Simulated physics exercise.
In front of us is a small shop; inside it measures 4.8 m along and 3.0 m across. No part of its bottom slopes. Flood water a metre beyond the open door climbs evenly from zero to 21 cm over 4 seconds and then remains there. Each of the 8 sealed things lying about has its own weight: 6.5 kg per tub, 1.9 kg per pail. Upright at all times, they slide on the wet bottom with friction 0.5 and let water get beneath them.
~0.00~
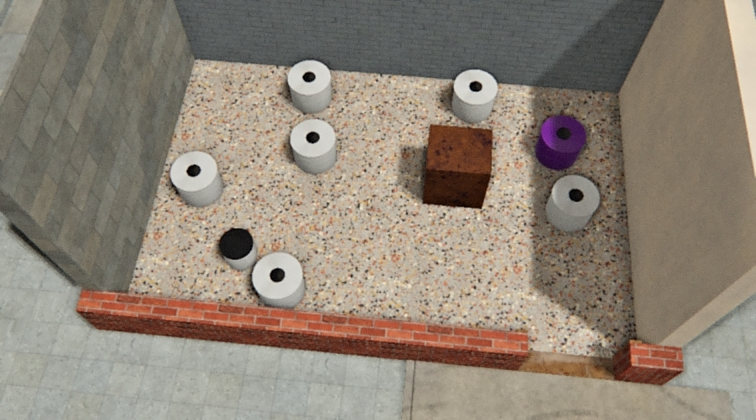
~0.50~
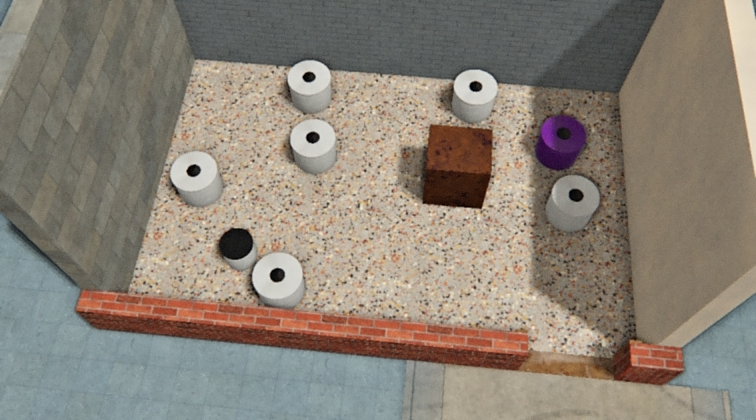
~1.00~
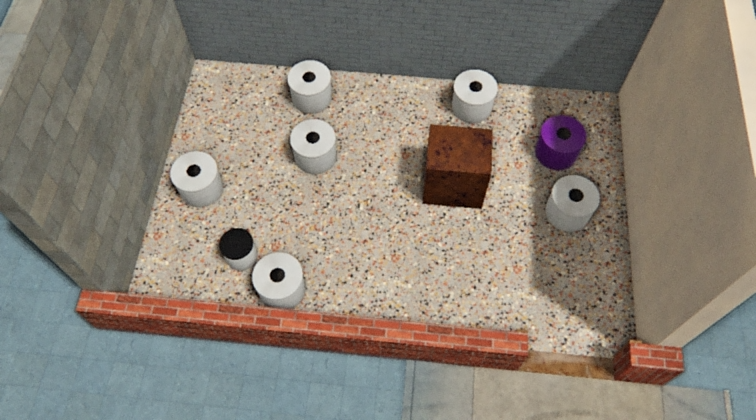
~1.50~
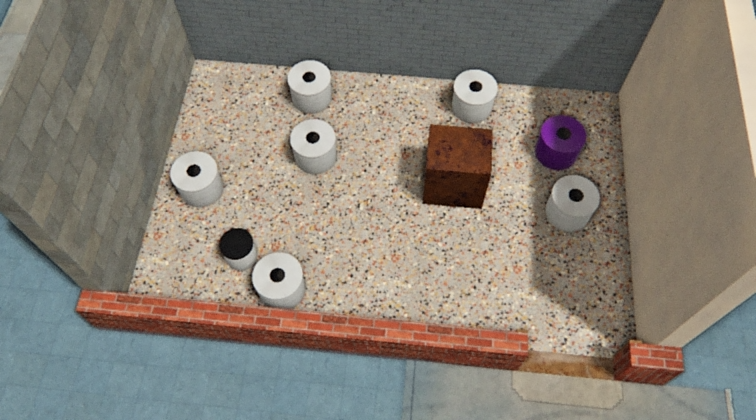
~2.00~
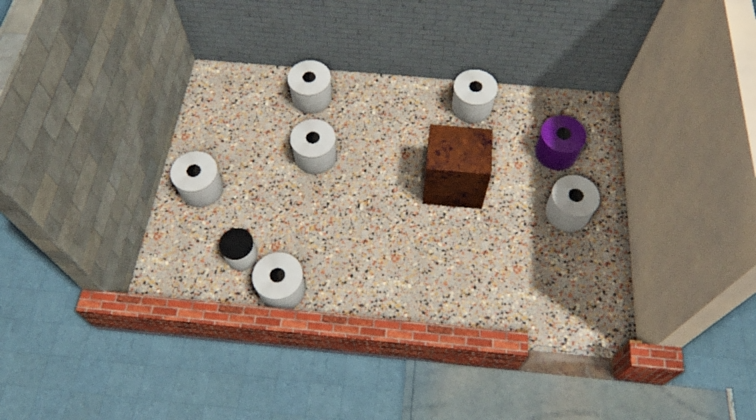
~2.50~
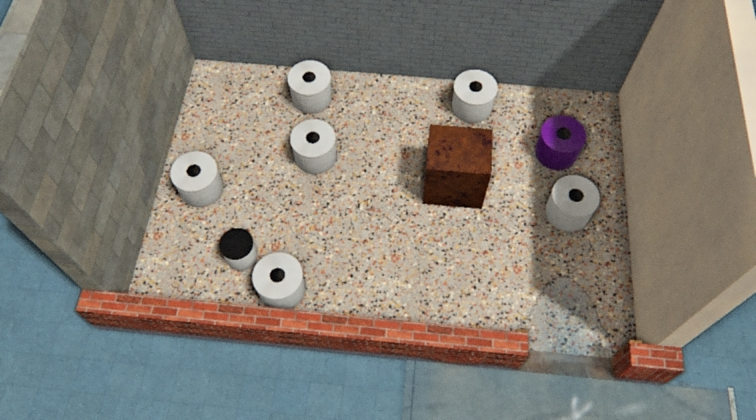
Water spread over the paving outside a small walled shop, then crept through the gap in the low brick wall onto the speckled floor, while the tubs and the rusty brown block stayed still.
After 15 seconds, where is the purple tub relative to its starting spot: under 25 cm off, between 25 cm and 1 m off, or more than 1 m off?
It is more than 1 m off.
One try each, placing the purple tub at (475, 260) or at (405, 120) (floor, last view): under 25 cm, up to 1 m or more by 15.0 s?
In that order: It shifts a modest distance; it goes a long way.
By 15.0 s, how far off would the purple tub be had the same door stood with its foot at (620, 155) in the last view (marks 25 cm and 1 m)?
The purple tub covers a long distance.
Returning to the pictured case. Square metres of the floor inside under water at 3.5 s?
The covered patch comes to about 2.5 m2.
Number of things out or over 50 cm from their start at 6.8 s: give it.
The number I get is 3.
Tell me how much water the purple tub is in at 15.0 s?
11 cm, roughly.
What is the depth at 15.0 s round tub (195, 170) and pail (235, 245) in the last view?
10 and 8 cm.
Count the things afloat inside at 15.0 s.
The number is 8.
After 3.5 s the purple tub is near (564, 134), 0.0 m from its start, aground; 0 afloat.
After 6.8 s the purple tub is near (539, 85), 0.6 m from its start, afloat; 2 afloat.
After 11.0 s the purple tub is near (230, 122), 3.4 m from its start, afloat; 7 afloat.
After 15.0 s the purple tub is near (222, 182), 3.4 m from its start, afloat; 8 afloat.
